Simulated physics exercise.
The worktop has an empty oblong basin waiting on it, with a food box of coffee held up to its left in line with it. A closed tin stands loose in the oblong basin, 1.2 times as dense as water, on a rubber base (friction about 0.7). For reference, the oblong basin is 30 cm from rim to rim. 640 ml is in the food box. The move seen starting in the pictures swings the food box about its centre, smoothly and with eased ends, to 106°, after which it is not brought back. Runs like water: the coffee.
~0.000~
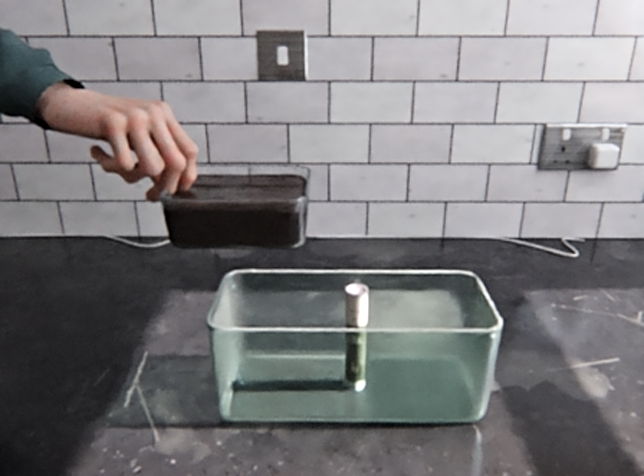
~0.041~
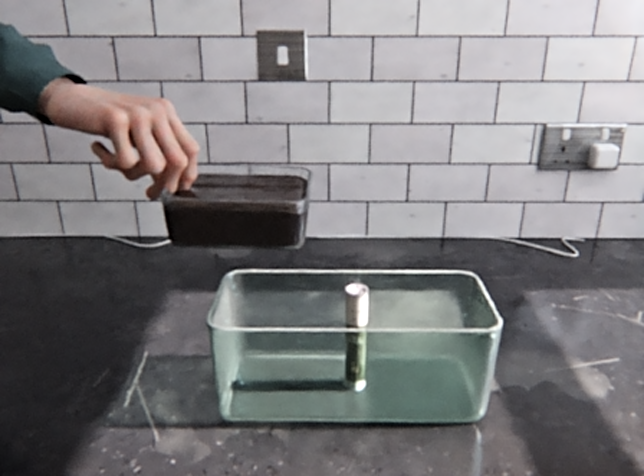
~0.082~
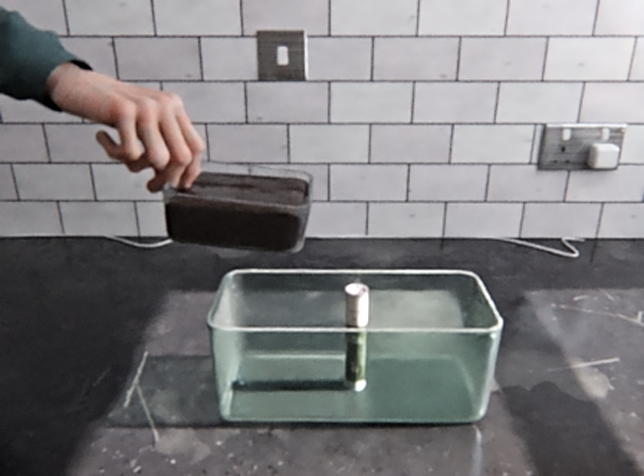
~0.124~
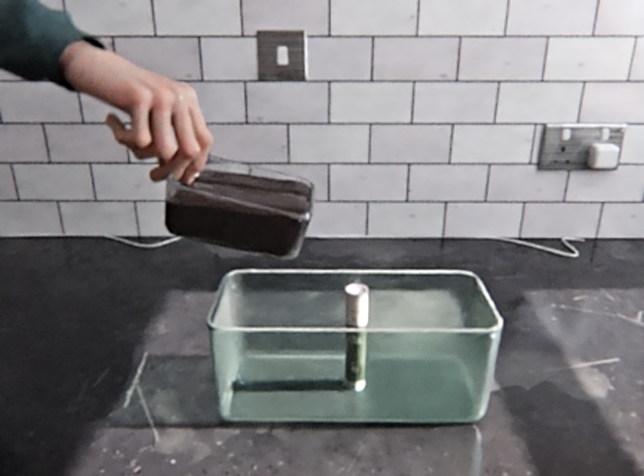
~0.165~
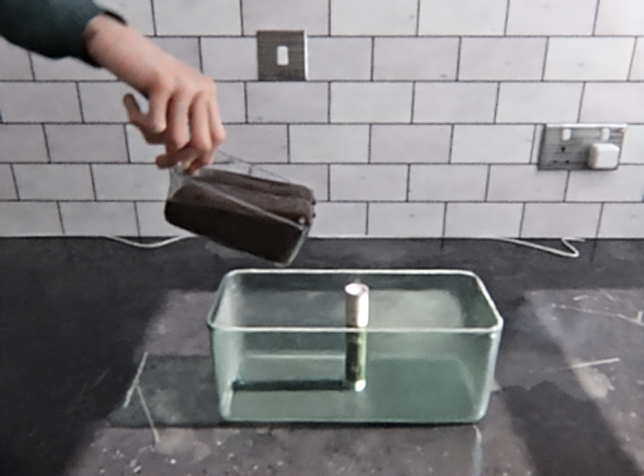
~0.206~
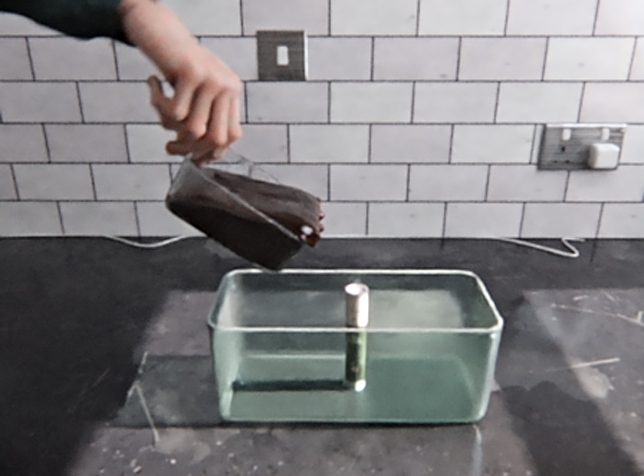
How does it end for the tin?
Most likely it will capsize.
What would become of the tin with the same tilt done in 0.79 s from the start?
With that tilt, the tin stays on its base.
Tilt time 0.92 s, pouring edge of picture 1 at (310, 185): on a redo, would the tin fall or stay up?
Result: Tin upright.
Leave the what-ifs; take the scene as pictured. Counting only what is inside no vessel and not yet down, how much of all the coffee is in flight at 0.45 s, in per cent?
Close to 26 in a hundred.
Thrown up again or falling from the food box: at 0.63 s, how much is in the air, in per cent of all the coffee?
Something like 3 per cent is in the air then.
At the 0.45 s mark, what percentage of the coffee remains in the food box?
Remaining: Near 7 % of the total.
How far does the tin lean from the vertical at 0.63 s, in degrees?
20°.
After 0.45 s the tilt is 101° and 7 per cent is still to pour; the tin stands where it began.
After 0.63 s the tilt is 106° and 1 per cent is still to pour; the tin leans 18°.
After 0.82 s the tilt is 106° and 0 per cent is still to pour; the tin lies on its side.
After 1.02 s the tilt is 106° and 0 per cent is still to pour; the tin lies on its side.
In the end the tin lies on its side.
